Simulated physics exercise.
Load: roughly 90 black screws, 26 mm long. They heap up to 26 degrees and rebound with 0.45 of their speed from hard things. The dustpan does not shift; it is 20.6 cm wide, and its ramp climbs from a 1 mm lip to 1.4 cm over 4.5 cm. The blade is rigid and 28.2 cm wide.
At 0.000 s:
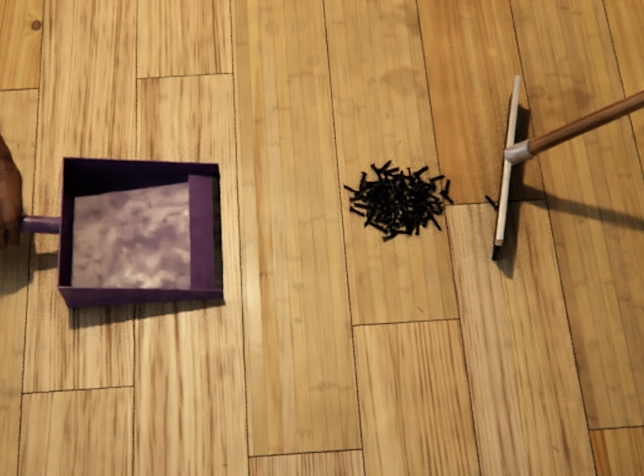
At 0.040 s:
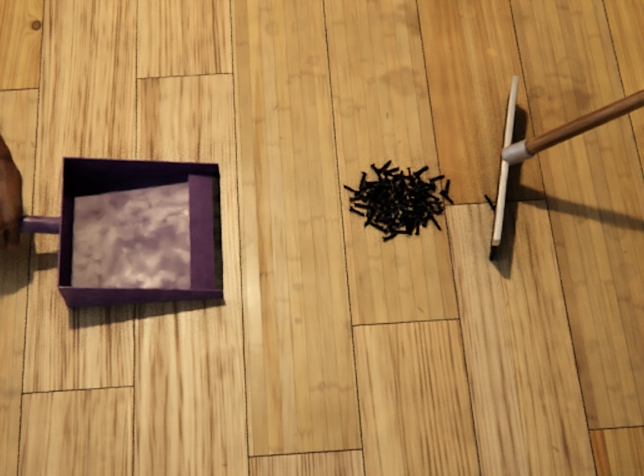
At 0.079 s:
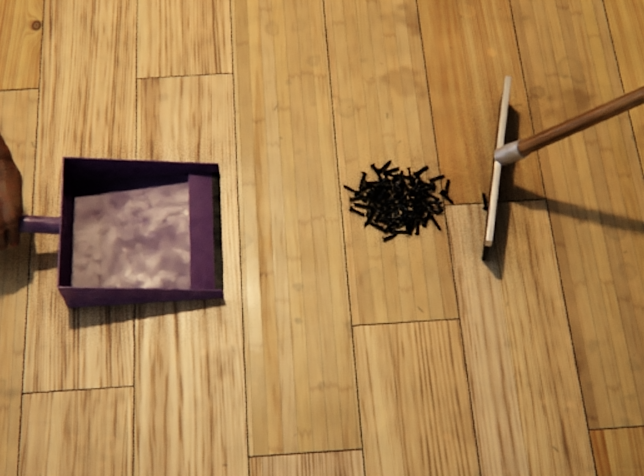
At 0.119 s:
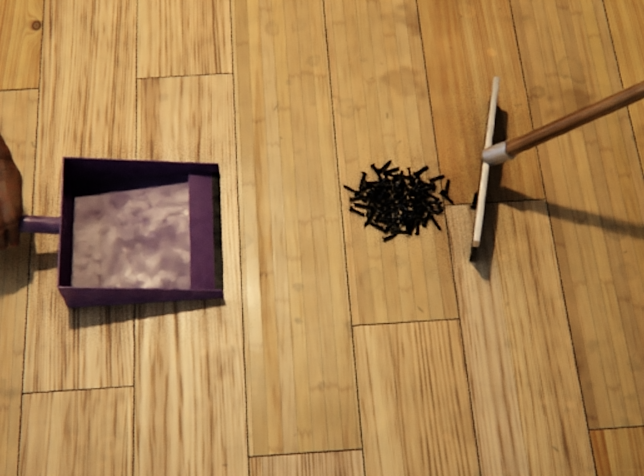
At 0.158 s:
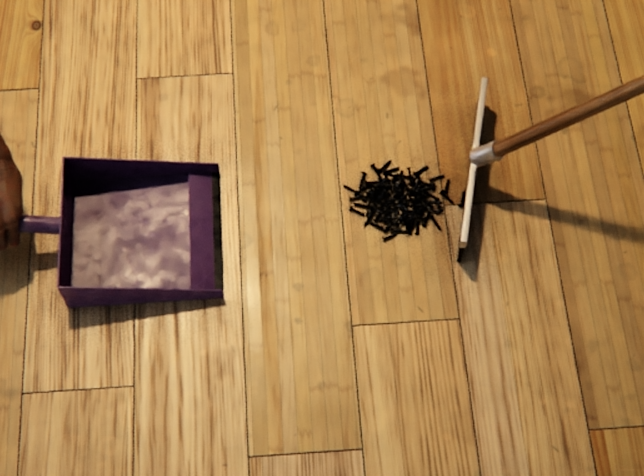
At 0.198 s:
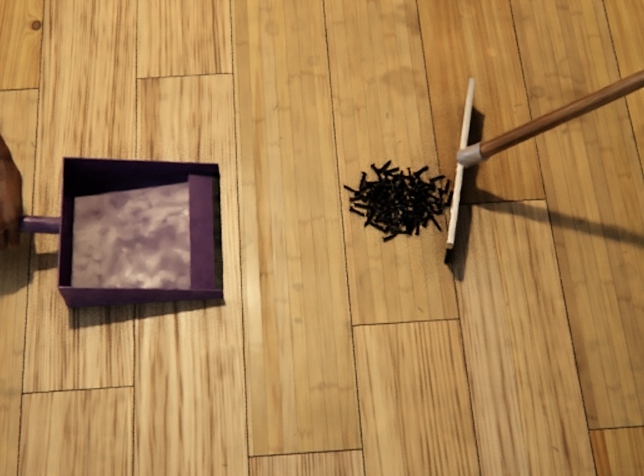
A hand holding a purple dustpan still on a wooden floor while a broom-like blade slides left to a pile of black screws.
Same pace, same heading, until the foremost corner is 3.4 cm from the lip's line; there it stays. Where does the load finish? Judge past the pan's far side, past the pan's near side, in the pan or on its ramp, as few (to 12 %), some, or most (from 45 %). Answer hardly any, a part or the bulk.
Past the pan's far side: A part; past the pan's near side: Hardly any; in the pan or on its ramp: Hardly any.
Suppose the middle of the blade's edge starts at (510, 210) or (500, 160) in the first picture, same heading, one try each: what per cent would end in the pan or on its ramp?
Some 0 and 10 per cent.
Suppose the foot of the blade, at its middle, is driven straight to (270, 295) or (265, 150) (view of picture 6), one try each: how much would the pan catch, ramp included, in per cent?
Some 0 and 10 per cent.
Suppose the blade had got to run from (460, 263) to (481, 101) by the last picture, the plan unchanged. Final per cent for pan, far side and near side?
Pan 0, far 5, near 0.
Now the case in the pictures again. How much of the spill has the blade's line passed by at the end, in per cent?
About 0 per cent.
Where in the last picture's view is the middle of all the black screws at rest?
Around (238, 200).
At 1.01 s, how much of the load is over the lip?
About 5 per cent by then.
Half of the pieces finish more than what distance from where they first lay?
Roughly 24 cm.
Then, at 0.50 s, middle of the blade 21 cm from the lip; 0 % over the lip, far side 5 %, near side 0 %.
After 0.70 s, middle of the blade 12 cm from the lip; 0 % over the lip, far side 10 %, near side 0 %.
After 1.01 s, middle of the blade 7 cm from the lip; 5 % over the lip, far side 20 %, near side 0 %.
In the end, at 1.9 s, far side 20 %, near side 0 %, pan 5 %, in front of the lip or behind the blade 80 %.
